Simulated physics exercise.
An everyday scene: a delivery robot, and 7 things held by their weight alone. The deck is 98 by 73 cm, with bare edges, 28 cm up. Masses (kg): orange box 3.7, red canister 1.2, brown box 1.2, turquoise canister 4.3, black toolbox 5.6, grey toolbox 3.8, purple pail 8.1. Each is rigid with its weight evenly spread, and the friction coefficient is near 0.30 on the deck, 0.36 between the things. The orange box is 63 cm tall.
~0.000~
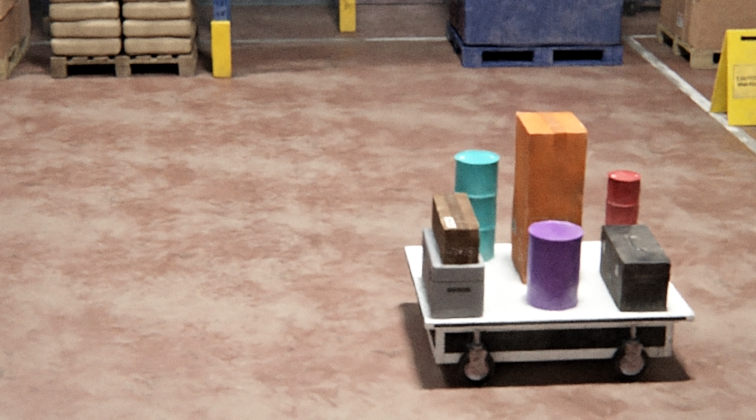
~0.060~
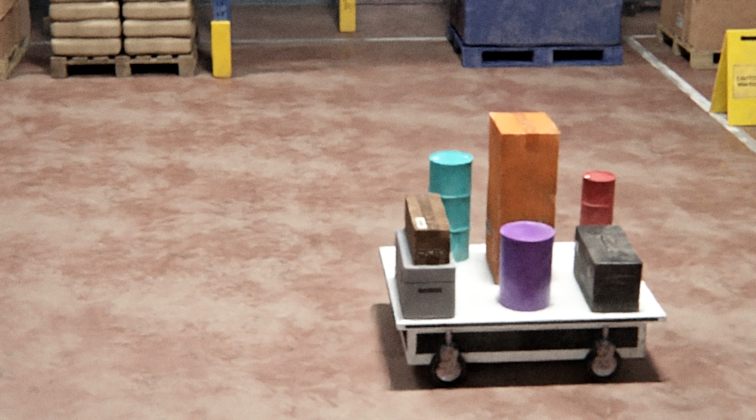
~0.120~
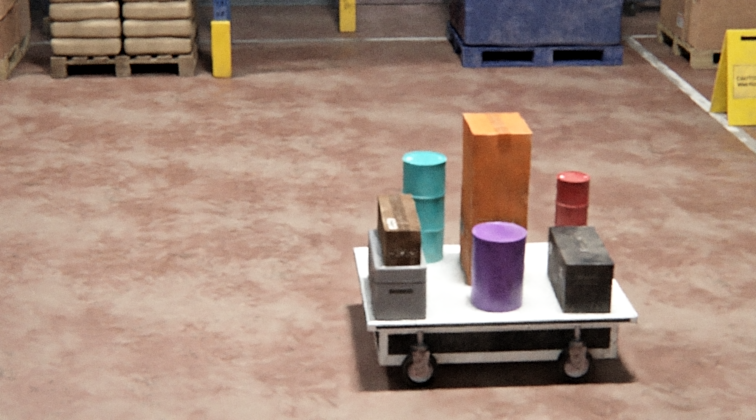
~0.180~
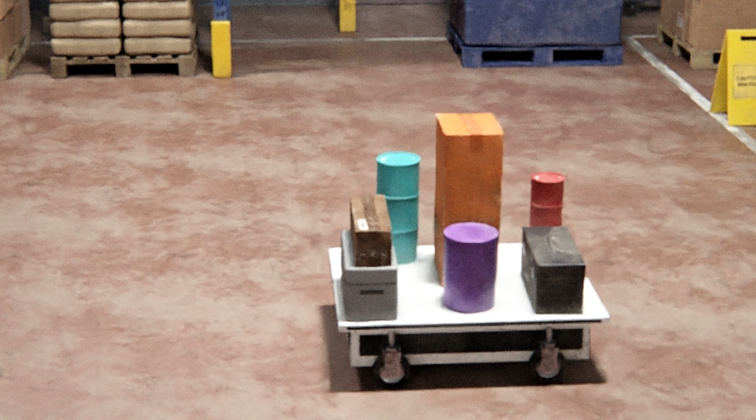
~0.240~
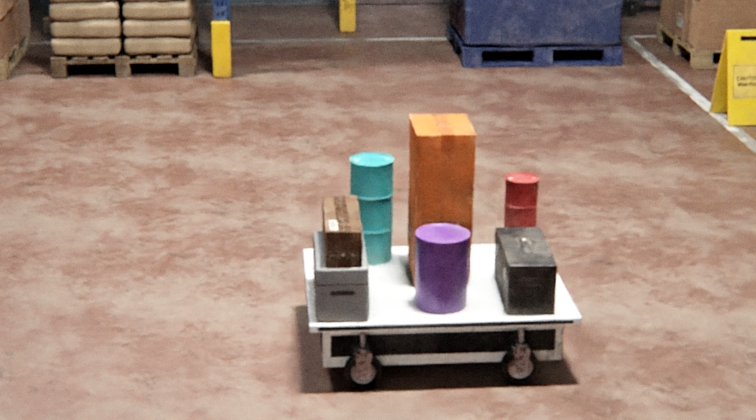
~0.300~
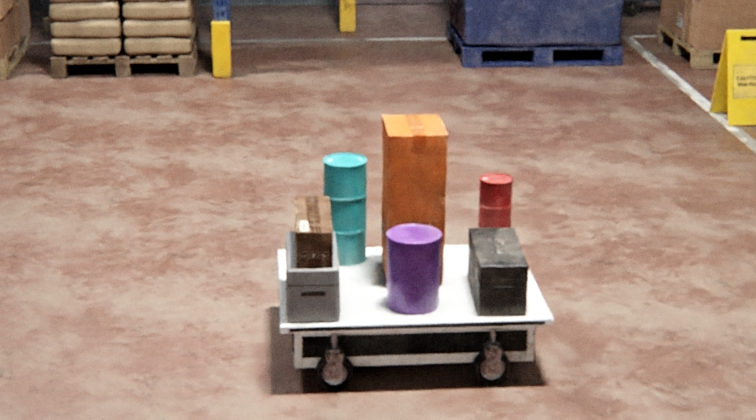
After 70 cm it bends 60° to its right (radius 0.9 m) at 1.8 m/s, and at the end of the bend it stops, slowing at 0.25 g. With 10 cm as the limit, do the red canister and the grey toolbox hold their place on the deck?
The red canister stays put and the grey toolbox leaves its spot.
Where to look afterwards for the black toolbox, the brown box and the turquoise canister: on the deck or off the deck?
The black toolbox ends off the deck; the brown box ends off the deck; the turquoise canister ends on the deck.
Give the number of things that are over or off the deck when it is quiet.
In all, 4.
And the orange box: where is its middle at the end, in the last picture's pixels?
Near (66, 123).
After 0.70 s, 126 cm covered, turned 26°; brown box and grey toolbox now off the deck; turquoise canister moved 21 cm; purple pail moved 12 cm.
After 0.90 s, 162 cm covered, turned 49°; purple pail now off the deck; turquoise canister moved 42 cm; orange box moved 20 cm.
After 1.20 s, 214 cm covered, turned 60°; red canister moved 2 cm near (237, 182); turquoise canister moved 50 cm; orange box moved 27 cm.
After 1.60 s, 255 cm covered, turned 60°; black toolbox now off the deck; red canister moved 2 cm near (196, 159); turquoise canister moved 50 cm.
In the end (2.3 s), off the deck, brown box, black toolbox, grey toolbox and purple pail; not toppled but over 10 cm from the start, orange box and turquoise canister; the last one under 10 cm from the start. In the last view, red canister near (190, 156).
